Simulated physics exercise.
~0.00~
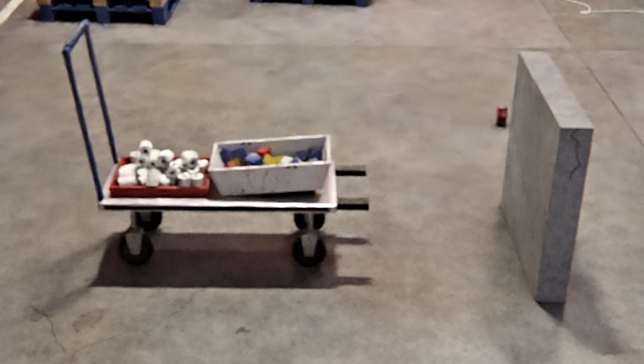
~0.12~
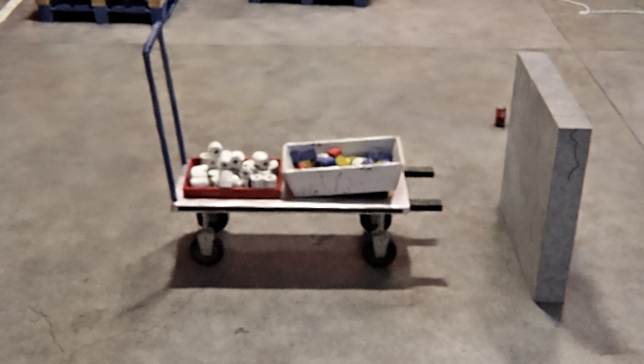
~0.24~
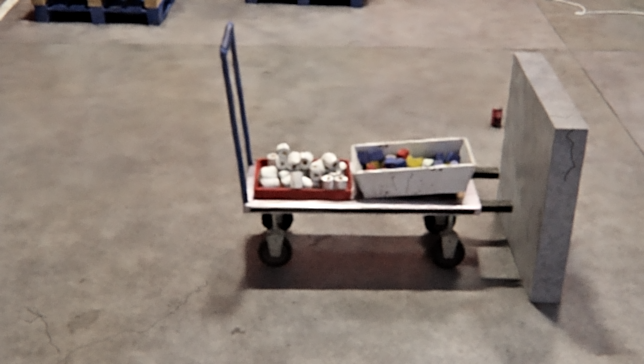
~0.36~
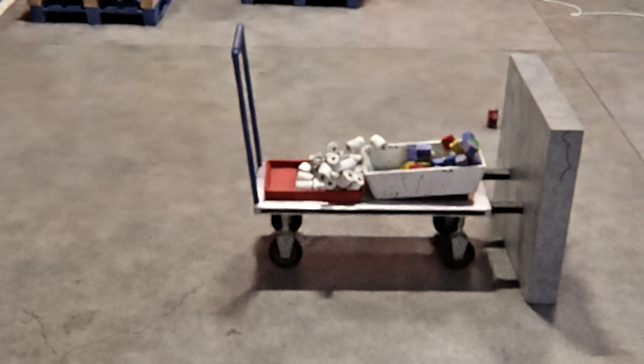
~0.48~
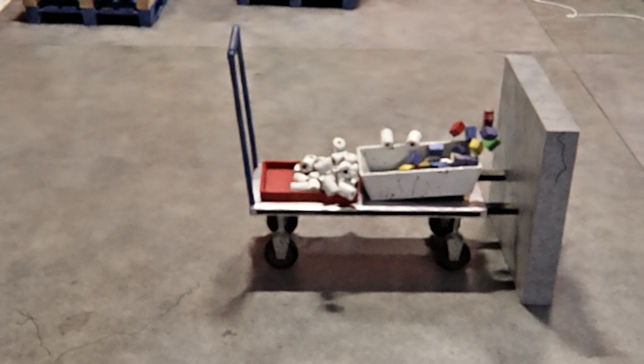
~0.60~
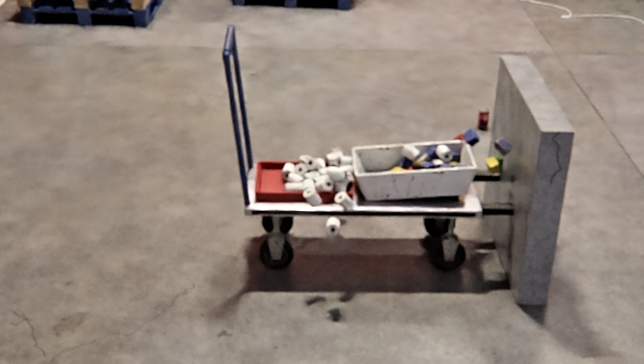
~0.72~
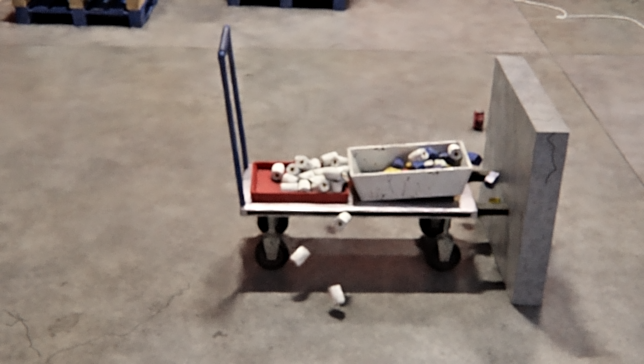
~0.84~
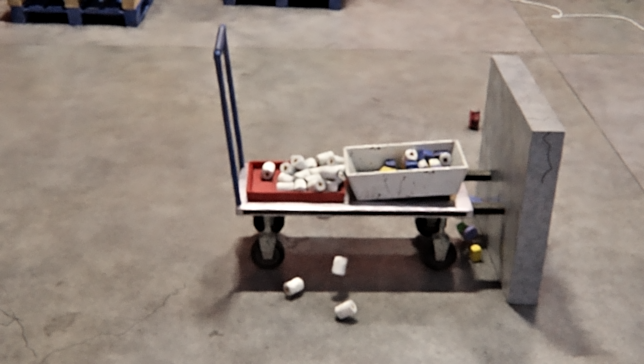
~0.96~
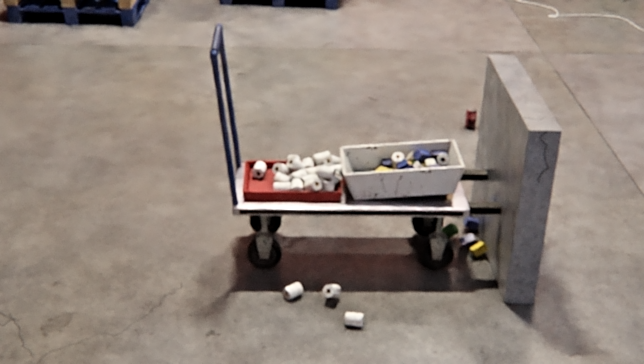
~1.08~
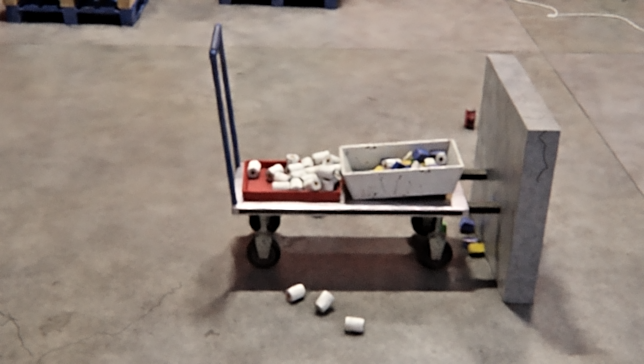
The video shows a flat trolley carrying a red crate of white rolls and a white crate of colourful blocks rolling right until it meets a grey wall. The loads lurch forward, and several rolls and blocks tumble to the floor while both crates stay on the deck.
